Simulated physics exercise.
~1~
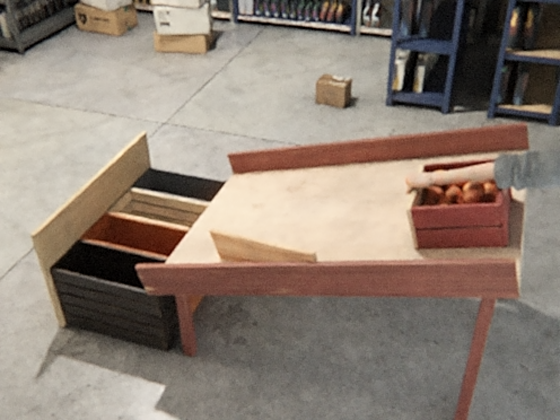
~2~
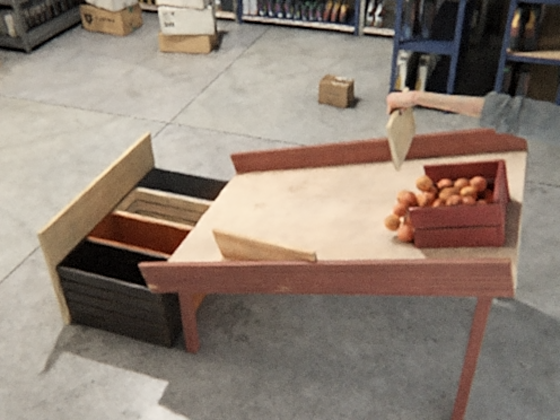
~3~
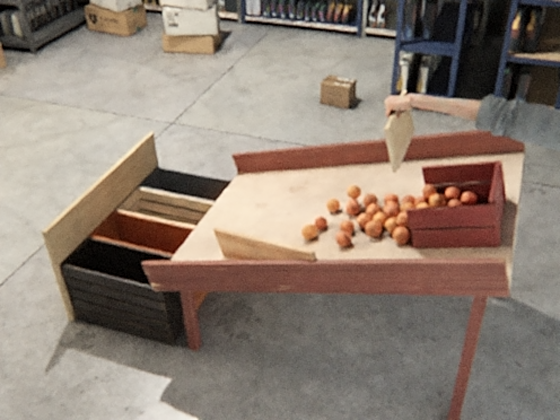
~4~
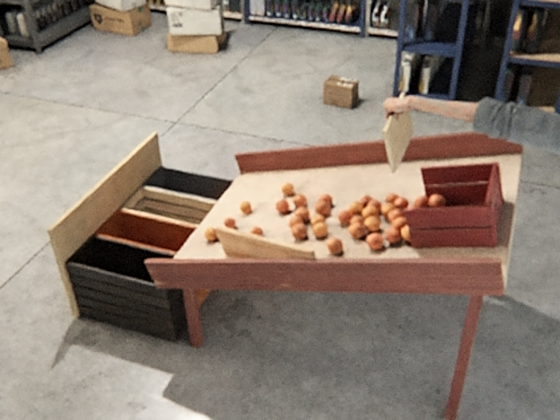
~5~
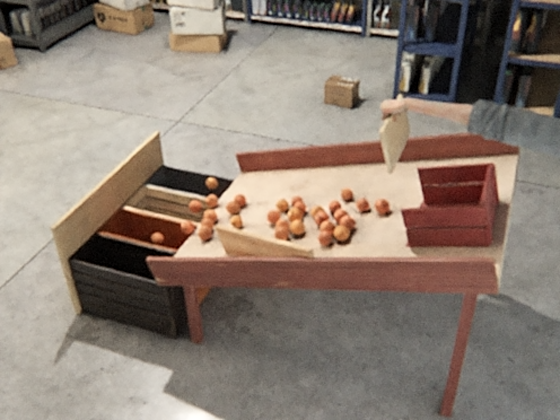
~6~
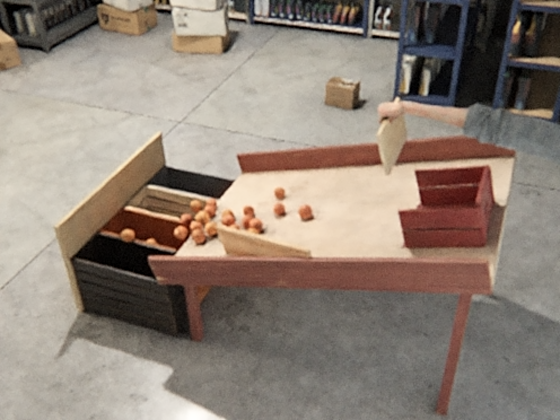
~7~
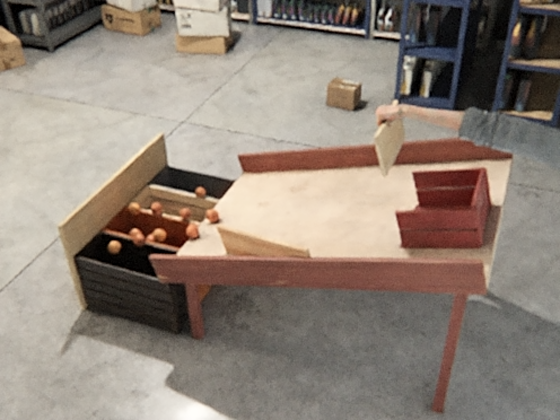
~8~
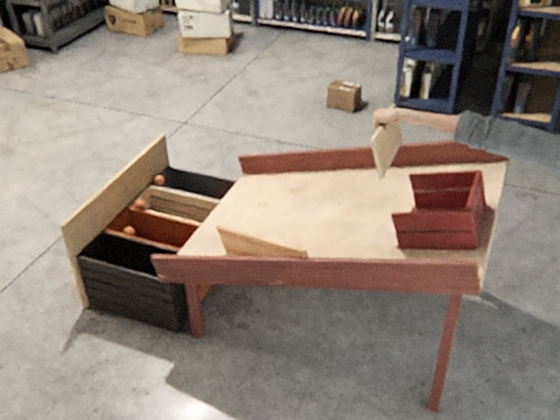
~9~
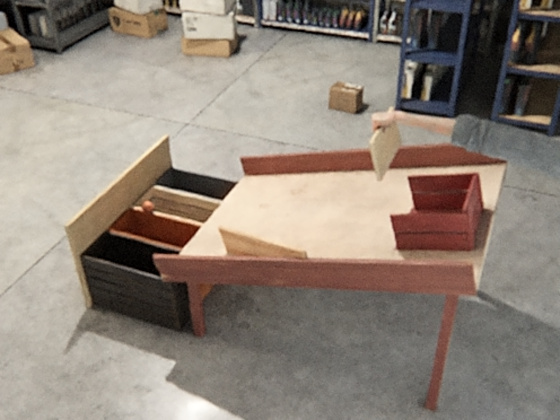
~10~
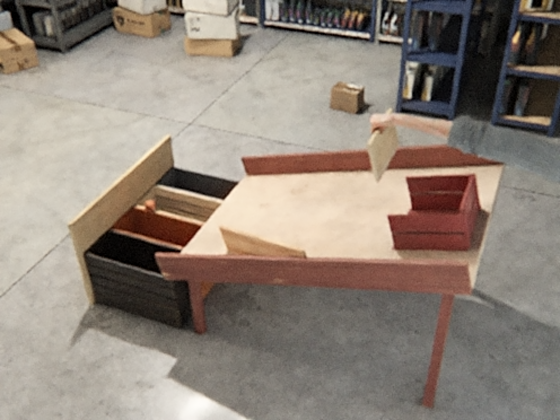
In the video, a hand lifts a gate from a red pen of oranges on a sloping table and holds it clear. The oranges roll left past an angled board and drop into the row of totes, mostly the orange one, leaving the table empty.
